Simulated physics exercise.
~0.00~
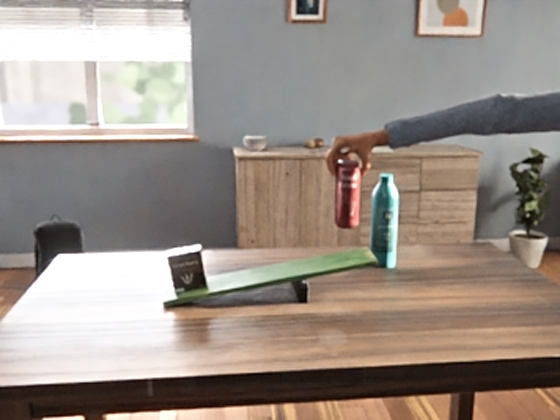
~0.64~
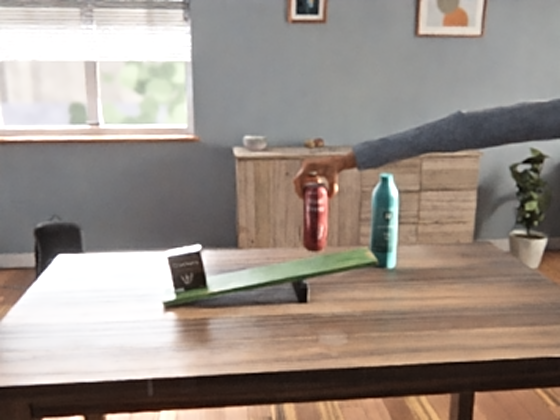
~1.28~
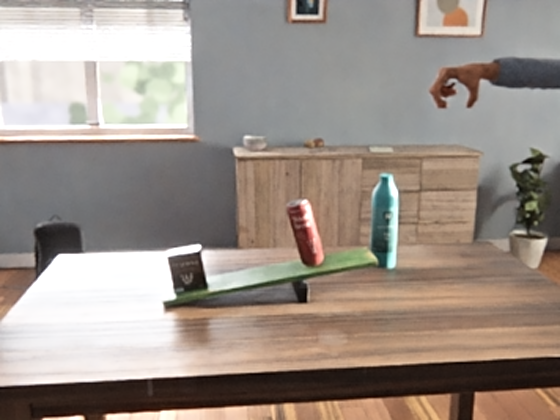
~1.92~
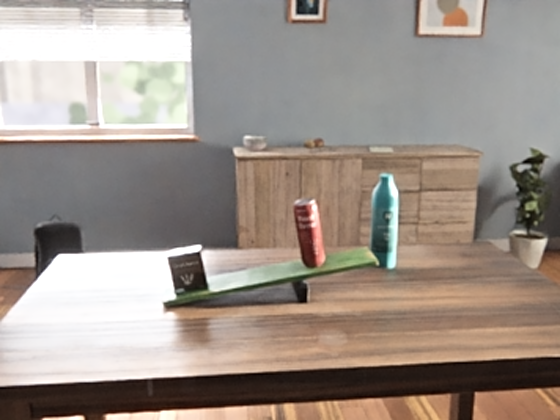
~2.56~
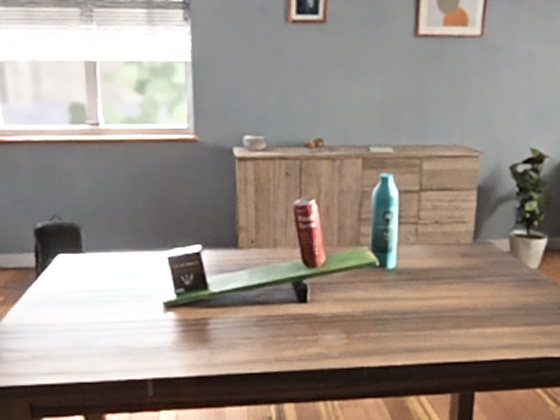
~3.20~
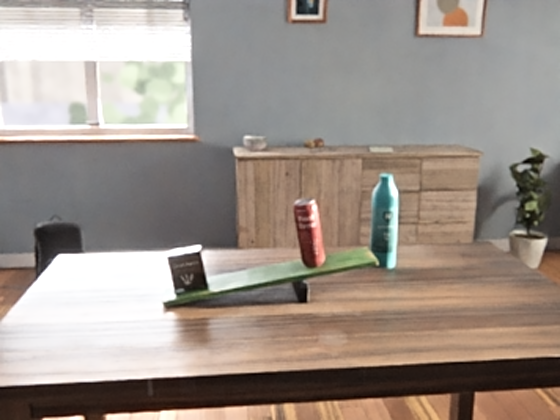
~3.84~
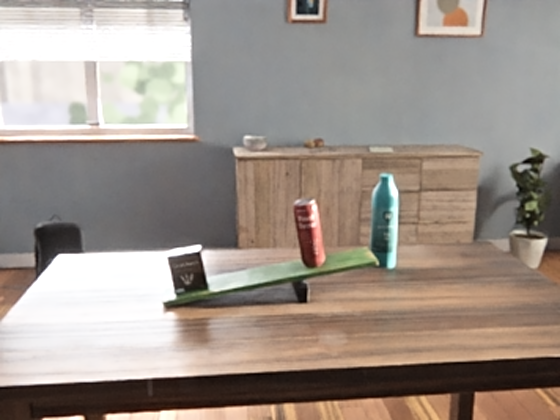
A green plank slopes across a low dark block on a wooden table, its left end down, in a grey-walled room seen from a still, front-on view. A small dark packet stands on the plank's low end, and a turquoise bottle stands by its raised right end. From the right, an arm in a blue-grey sleeve holds a red can above the plank, moves it left and lowers it. The hand lets go and draws back out of view, leaving the can leaning slightly right of the block. The can stays put, and the plank remains low on the left.
